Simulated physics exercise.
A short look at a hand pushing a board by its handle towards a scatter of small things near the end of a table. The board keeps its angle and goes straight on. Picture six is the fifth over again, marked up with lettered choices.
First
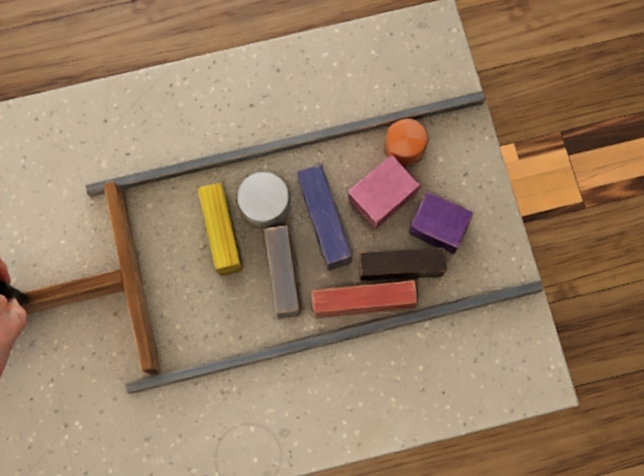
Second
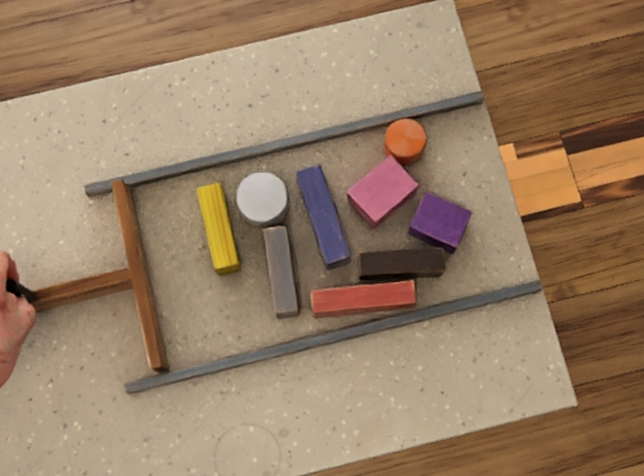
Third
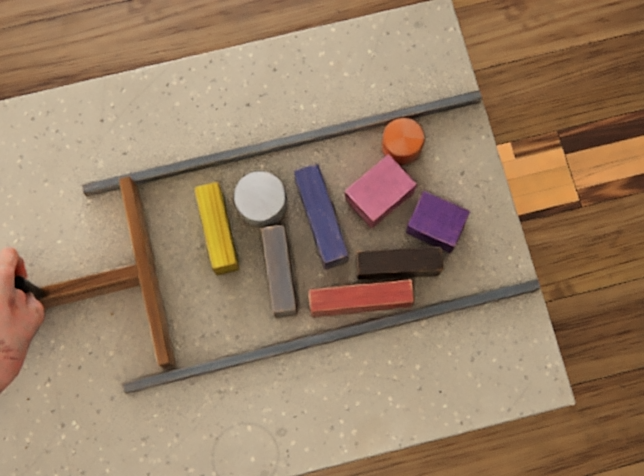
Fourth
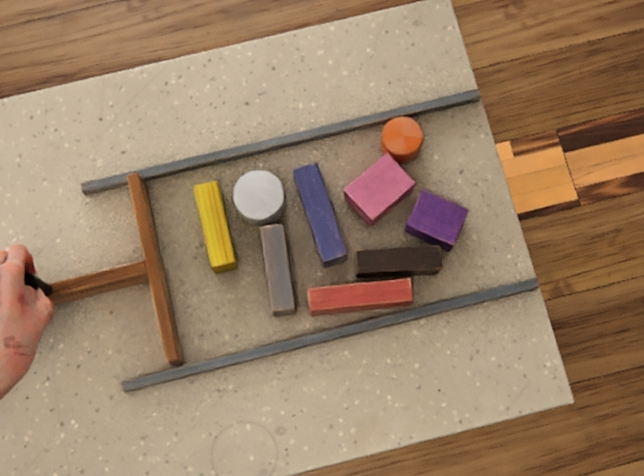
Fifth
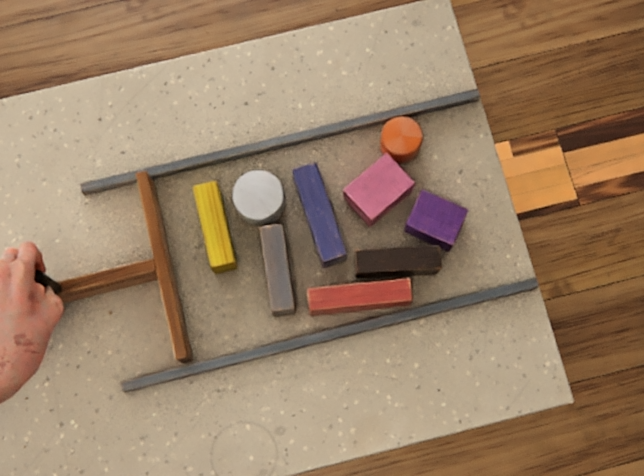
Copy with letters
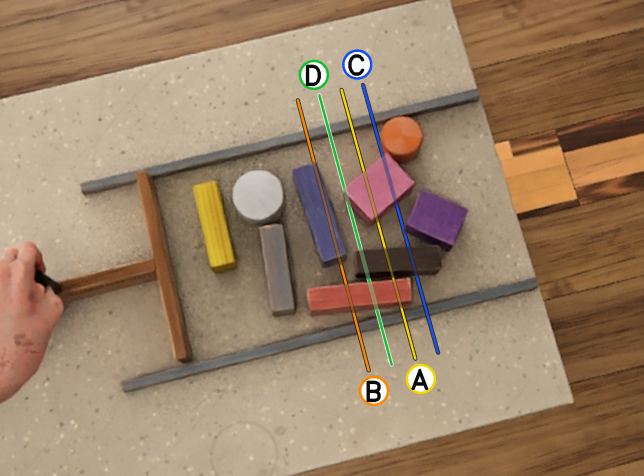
A hand pushes a wooden board rightward between two grey rails towards scattered coloured blocks.
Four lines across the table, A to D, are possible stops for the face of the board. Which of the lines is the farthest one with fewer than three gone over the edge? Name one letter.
Stop at C.
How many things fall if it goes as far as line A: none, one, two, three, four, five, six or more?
In all, one.
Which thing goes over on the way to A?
The purple block goes over.
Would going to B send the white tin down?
By then, no.
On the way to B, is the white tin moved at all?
Yes.
On the marked copy, A at (377, 220); B at (332, 231); C at (399, 214); D at (354, 225).
With C. Early on, board (247, 242); white tin (292, 190); blue bar (329, 214).
Further on, board (332, 221); purple block (487, 219); pink block (444, 183).
At the end, board (397, 205); purple block over the edge; pink block (509, 183); one fallen.
As for the rest, A is within the limit but short; B is within the limit but short; D is within the limit but short.
